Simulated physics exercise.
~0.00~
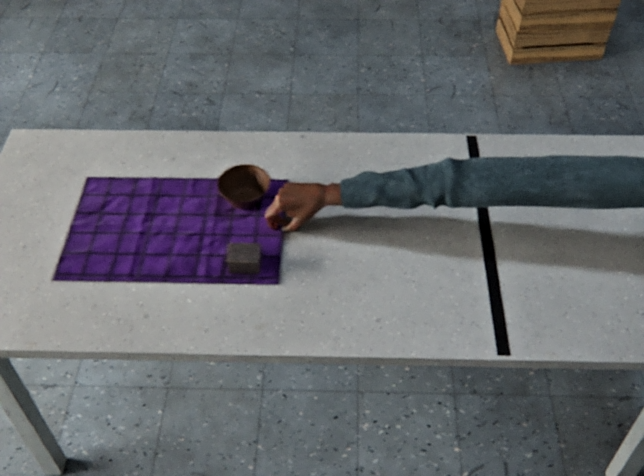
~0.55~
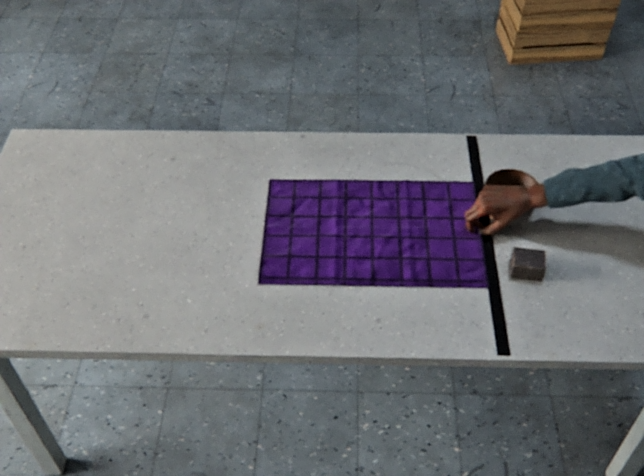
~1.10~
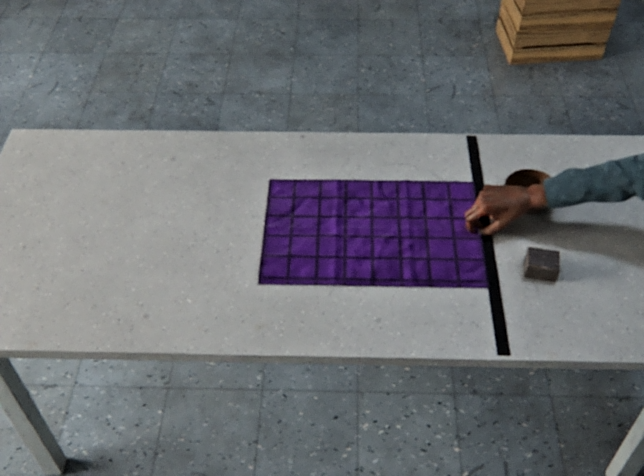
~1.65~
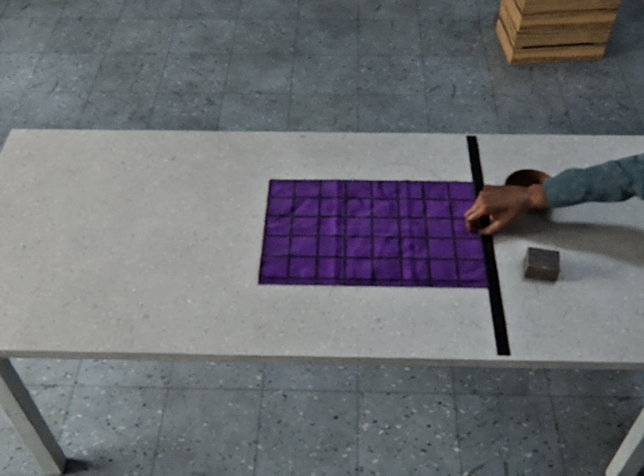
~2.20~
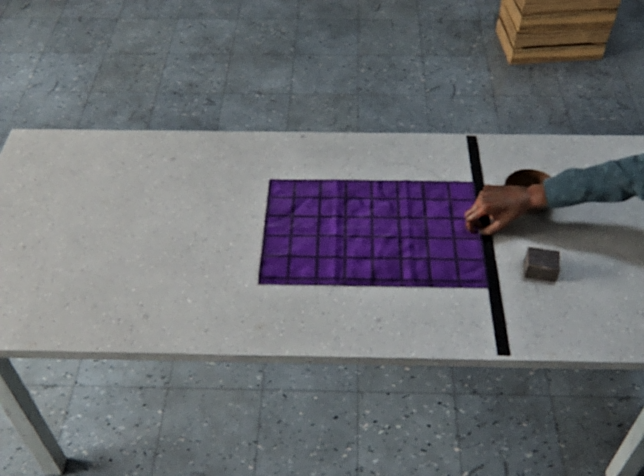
A purple cloth pulled right by a hand stops at the tape as block and bowl slide off.
